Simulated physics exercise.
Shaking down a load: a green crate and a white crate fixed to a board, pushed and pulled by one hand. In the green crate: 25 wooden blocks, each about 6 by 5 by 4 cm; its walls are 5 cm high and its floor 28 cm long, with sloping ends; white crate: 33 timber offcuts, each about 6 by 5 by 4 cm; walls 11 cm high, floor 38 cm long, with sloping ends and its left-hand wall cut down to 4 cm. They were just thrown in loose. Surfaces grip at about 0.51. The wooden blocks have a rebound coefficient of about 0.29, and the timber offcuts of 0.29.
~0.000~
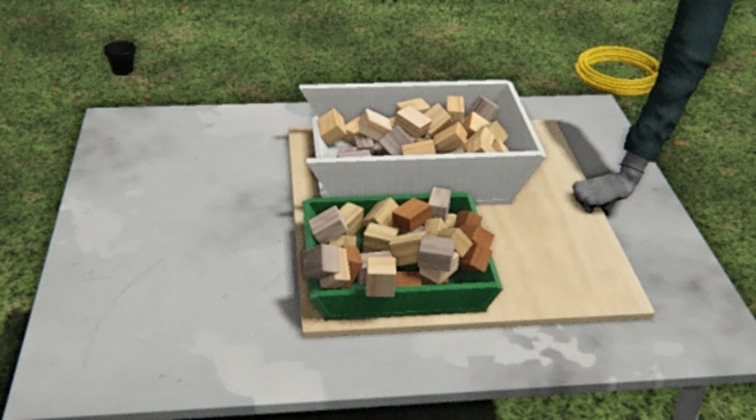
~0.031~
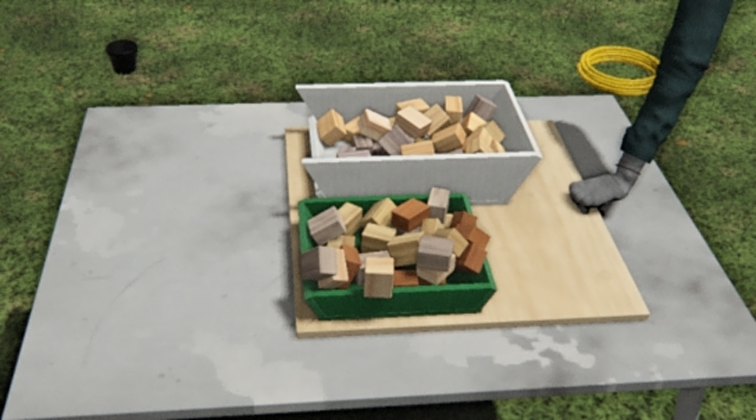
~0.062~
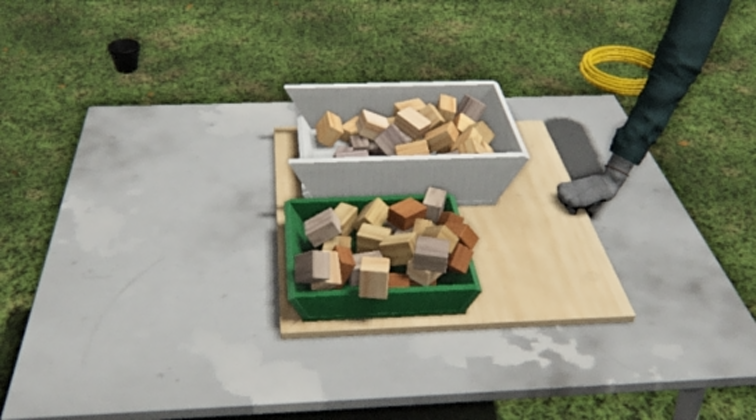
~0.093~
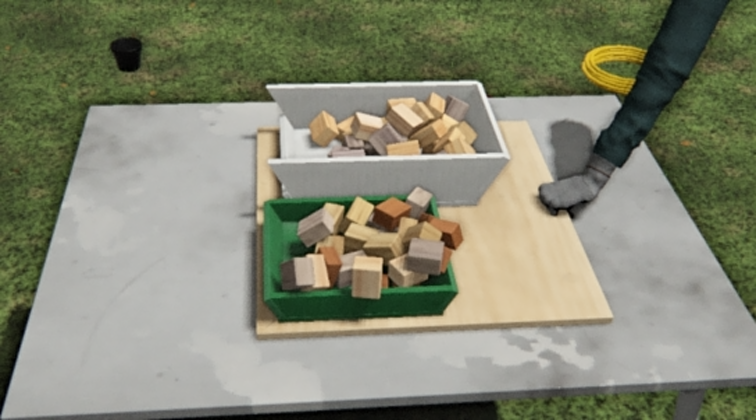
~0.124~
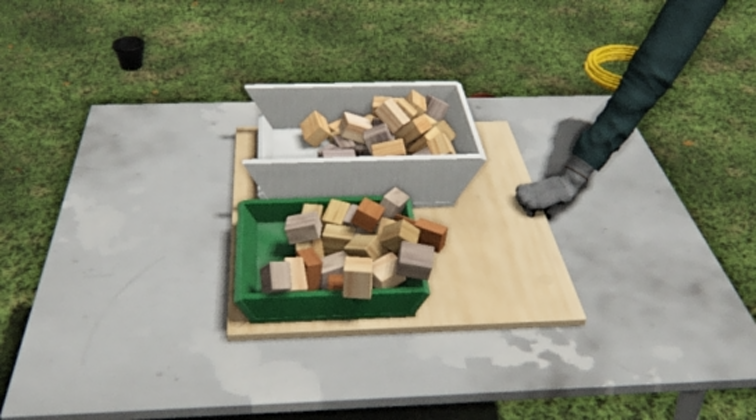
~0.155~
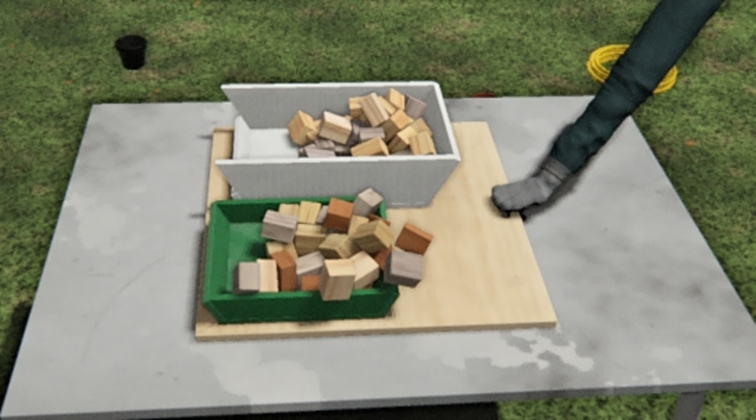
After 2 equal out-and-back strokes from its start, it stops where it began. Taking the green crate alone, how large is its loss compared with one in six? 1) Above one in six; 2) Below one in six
(1) Above one in six.
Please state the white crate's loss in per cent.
White crate: 40%.
After 0.39 s, the green crate is down by 6 of 25 and the white crate is down by 2 of 33.
After 0.68 s, the green crate is down by 8 of 25 and the white crate is down by 5 of 33.
After 1.09 s, the green crate is down by 12 of 25 and the white crate is down by 11 of 33.
Final count (at 1.62 s), the green crate is down by 12 of 25 and the white crate is down by 13 of 33. Asked share, 12 of 25, 48 per cent.
